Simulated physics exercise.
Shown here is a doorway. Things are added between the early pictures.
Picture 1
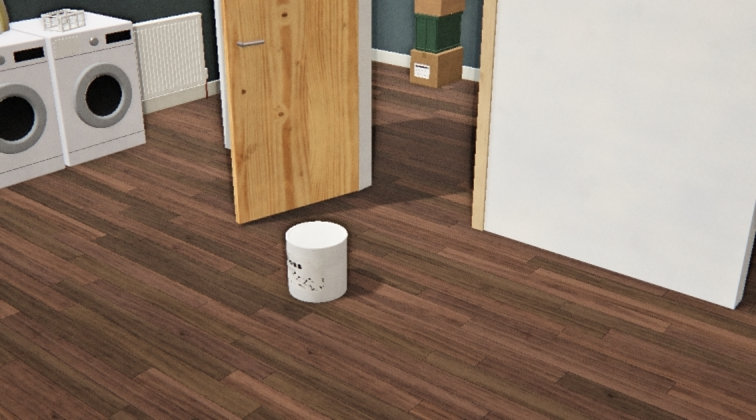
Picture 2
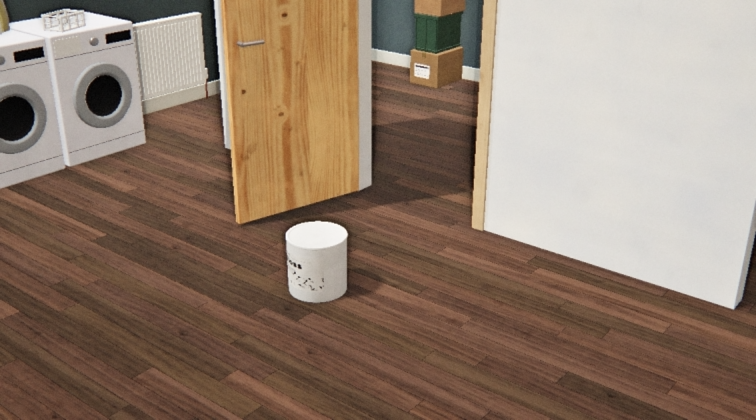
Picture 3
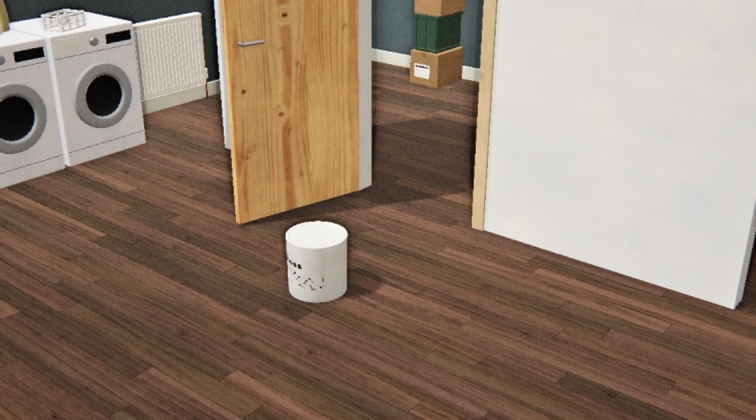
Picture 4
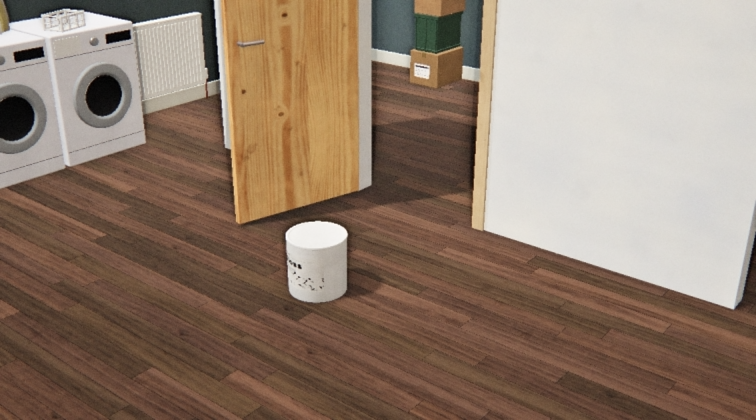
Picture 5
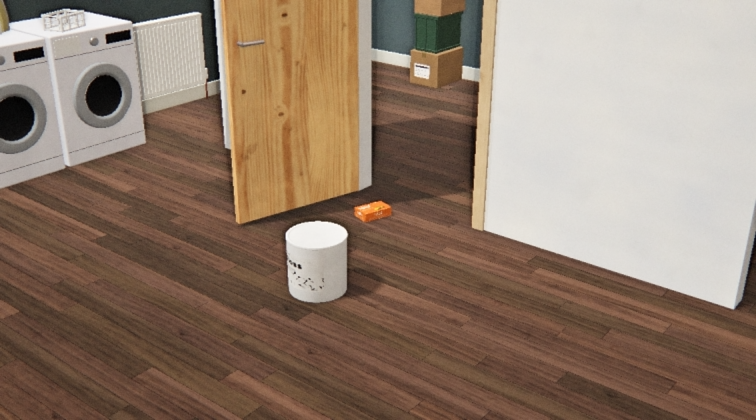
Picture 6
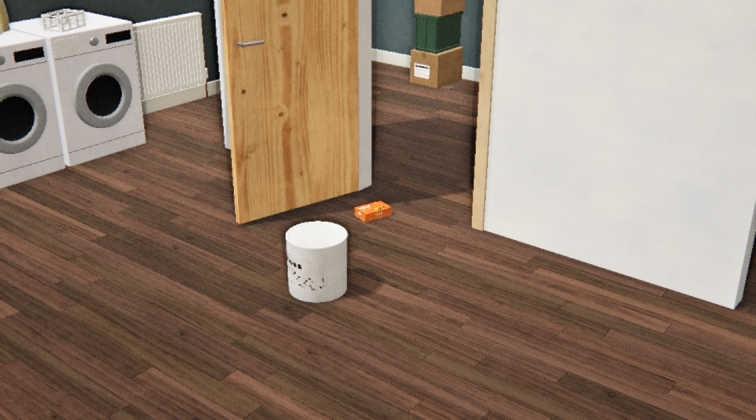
The video shows a wide-open wooden door and a white pail on a dark wood floor, with washing machines at left; nothing moves, except that a small orange packet abruptly appears on the floor behind the pail.
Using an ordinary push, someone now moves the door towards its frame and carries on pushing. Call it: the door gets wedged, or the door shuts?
It shuts.
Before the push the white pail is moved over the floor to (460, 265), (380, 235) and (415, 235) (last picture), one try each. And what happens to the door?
On the first try it swings fully closed, on the second it fails to close, and on the third it fails to close.
Then, 0.90 s on from there, door at 62°.
Then, 1.30 s on from there, door at 33°; orange packet shifted about its own width near (398, 211).
Then, 1.60 s on from there, door at 10°; orange packet shifted well along near (421, 206).
In the end, door at 0°; moved from the start, orange packet; white pail unmoved. At the end, from the last picture's camera, orange packet near (432, 199).
